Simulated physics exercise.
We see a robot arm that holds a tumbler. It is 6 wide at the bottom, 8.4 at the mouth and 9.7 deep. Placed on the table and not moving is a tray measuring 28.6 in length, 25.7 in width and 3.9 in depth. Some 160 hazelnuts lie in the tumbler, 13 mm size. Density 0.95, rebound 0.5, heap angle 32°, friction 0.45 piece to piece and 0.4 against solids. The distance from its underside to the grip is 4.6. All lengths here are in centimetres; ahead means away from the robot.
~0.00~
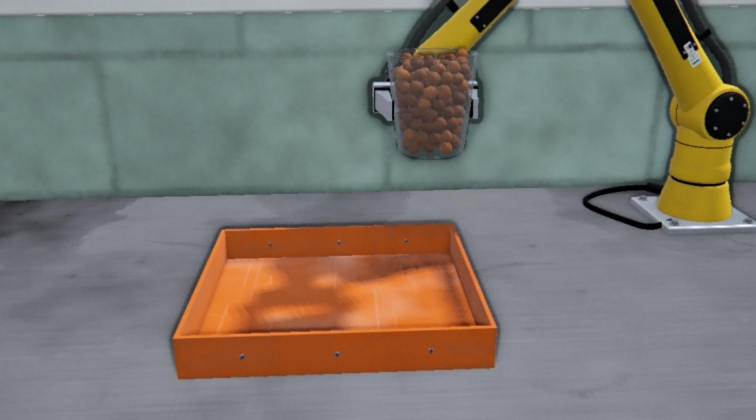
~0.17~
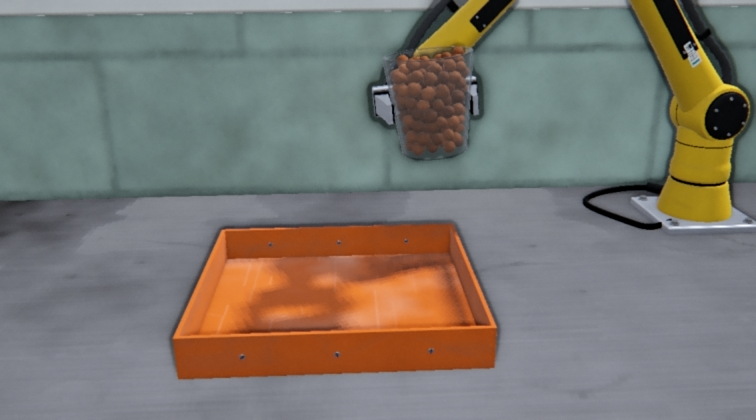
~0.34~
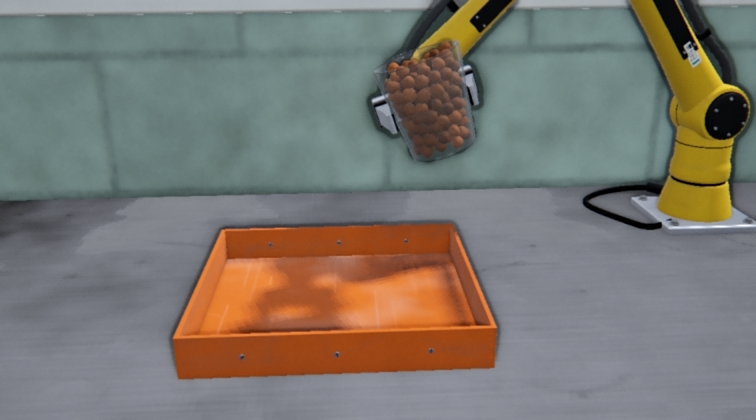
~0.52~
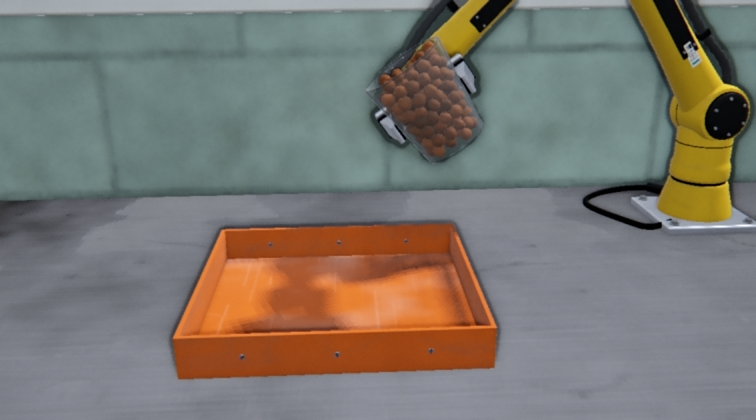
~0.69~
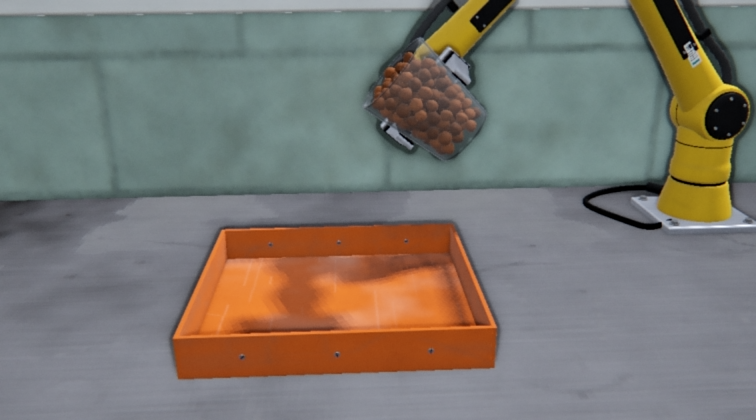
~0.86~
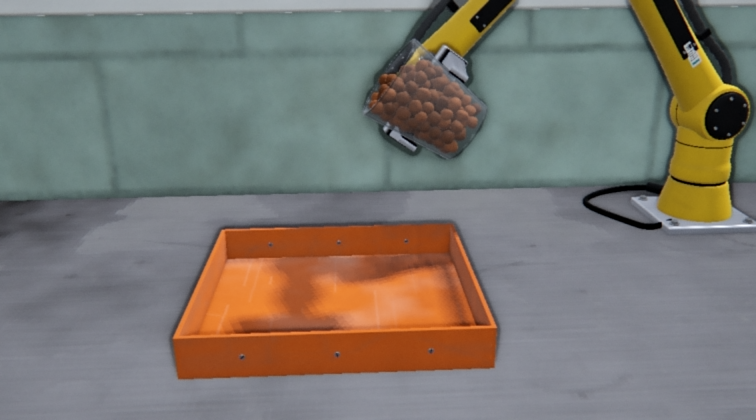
The clip opens with a yellow robot arm holding a clear tumbler full of round brown hazelnuts upright above and behind an orange tray on a grey table. The arm tilts the tumbler to the left, slightly at first and then steeply, and the nuts shift toward its rim while the tray stays still.
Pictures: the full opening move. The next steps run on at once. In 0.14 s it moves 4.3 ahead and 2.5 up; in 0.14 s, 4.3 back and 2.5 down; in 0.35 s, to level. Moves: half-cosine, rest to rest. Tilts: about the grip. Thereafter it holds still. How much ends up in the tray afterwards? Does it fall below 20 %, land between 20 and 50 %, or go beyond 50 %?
It lands between 20 and 50 %.
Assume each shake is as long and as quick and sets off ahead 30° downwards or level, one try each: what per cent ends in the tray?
5 and 25 %.
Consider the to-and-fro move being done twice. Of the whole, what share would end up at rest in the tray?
Result: Approximately 45 per cent.
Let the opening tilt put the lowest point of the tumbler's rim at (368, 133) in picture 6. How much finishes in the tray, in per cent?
Close to 60 in a hundred.
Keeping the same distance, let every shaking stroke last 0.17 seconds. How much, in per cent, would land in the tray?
It would be near 15 per cent.
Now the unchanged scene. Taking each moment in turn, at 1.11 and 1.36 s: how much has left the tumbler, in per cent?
The share out is 20 per cent at the earlier time and 30 per cent at the later one.
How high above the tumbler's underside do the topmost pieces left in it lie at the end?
Around 9.5 centimetres above the underside.
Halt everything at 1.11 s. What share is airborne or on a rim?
Around 18 percent of the load.
After 1.11 s, tilted 54° forward, highest piece 26 above the table; 130 in the tumbler, 29 in flight or on a rim.
After 1.36 s, tilted 16° forward, highest piece 26 above the table; 111 in the tumbler, 48 in the tray.
After 1.69 s, level, highest piece 27 above the table; 111 in the tumbler, 46 in the tray, 2 on the table or floor.
After 2.74 s, level, highest piece 27 above the table; 111 in the tumbler, 46 in the tray, 2 on the table or floor.
At rest, 111 in the tumbler, 46 in the tray, 2 on the table or floor. That is 29 % in the tray.
